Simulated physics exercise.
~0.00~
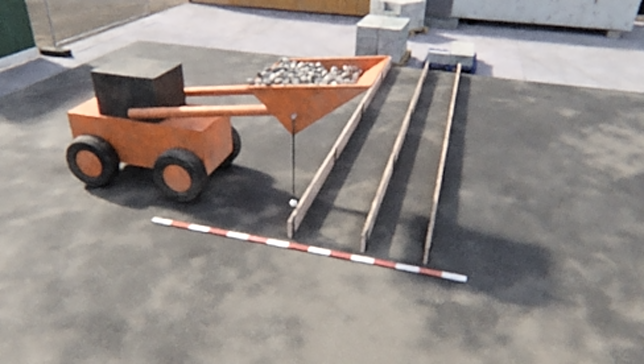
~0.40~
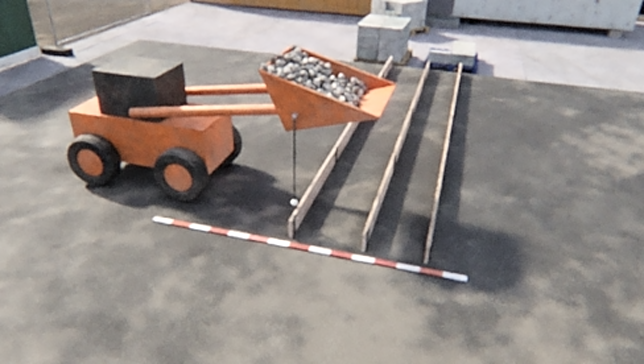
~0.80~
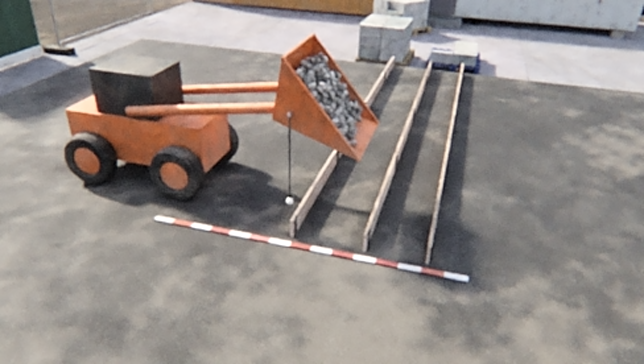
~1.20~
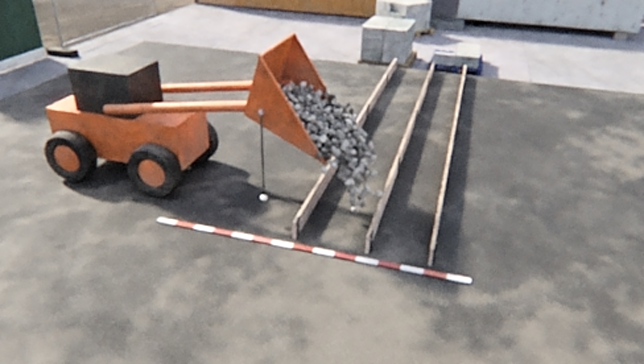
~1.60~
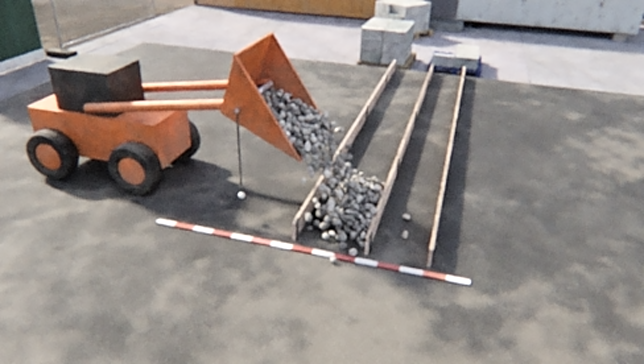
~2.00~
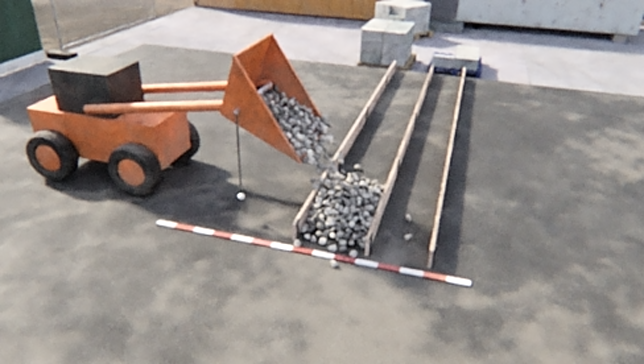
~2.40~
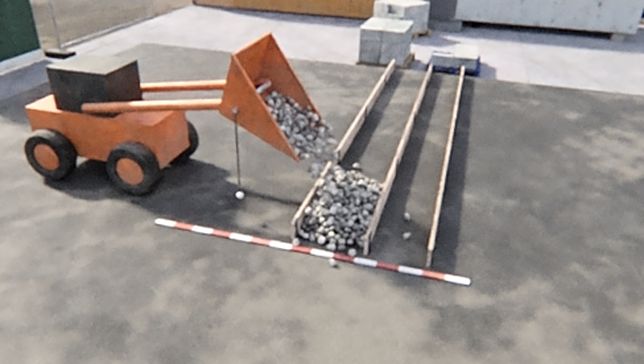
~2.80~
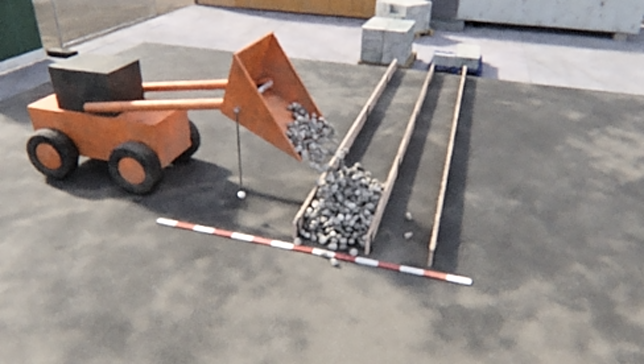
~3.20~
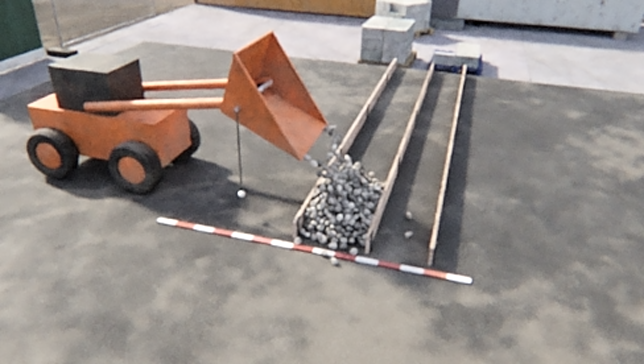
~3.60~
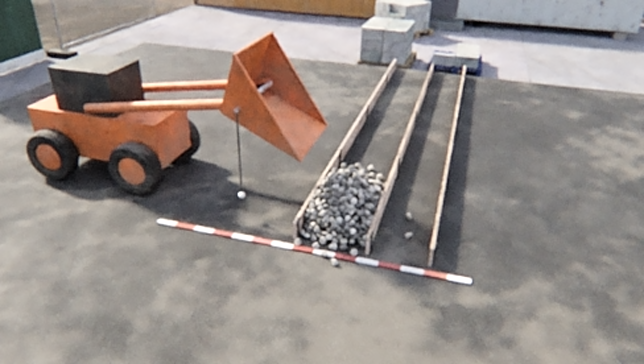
An orange loader tips its bucket, backs left and empties grey stones between the left planks.
